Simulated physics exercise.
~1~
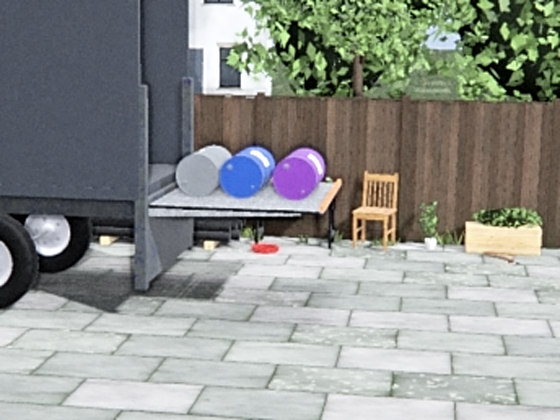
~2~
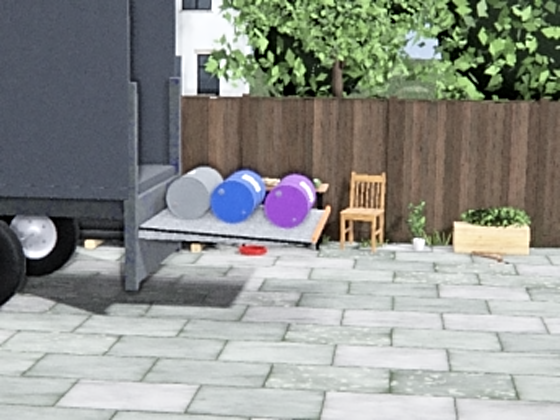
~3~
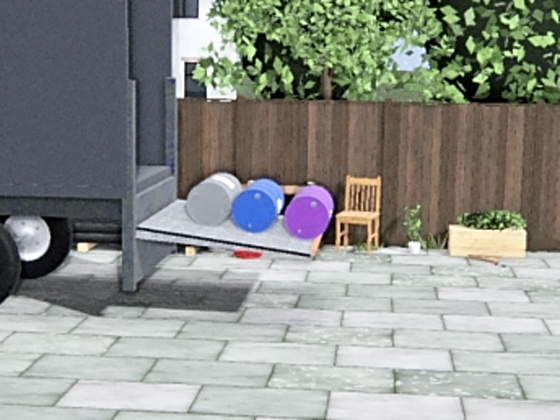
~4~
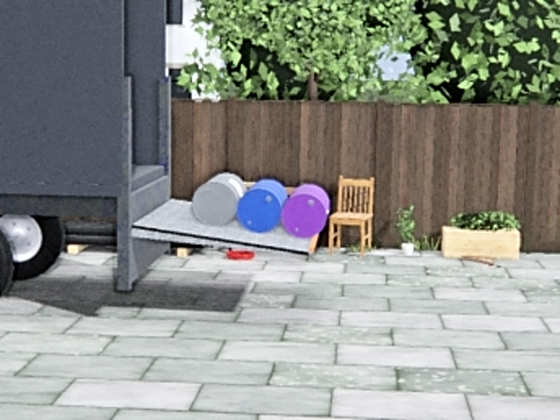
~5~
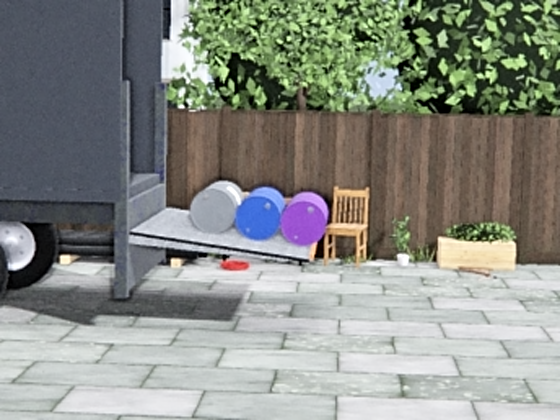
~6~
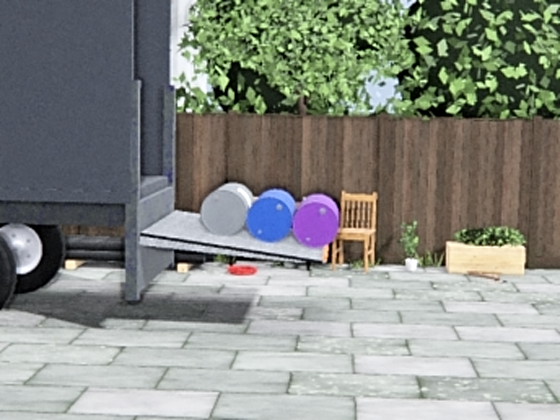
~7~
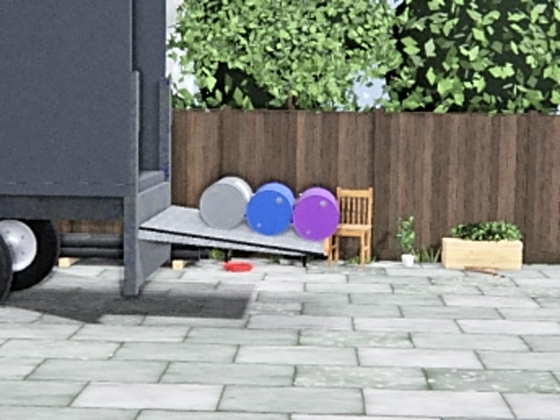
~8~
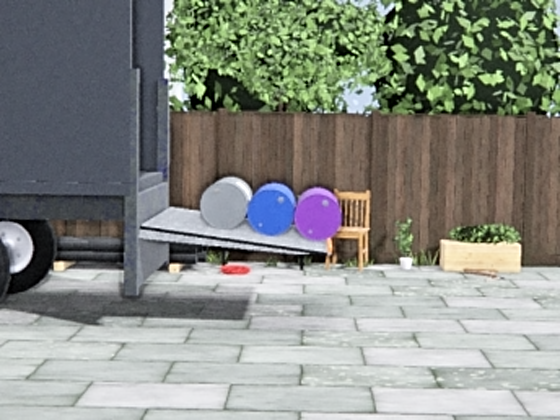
Three drums roll right as the lorry's tail platform tilts down, and all stay aboard.
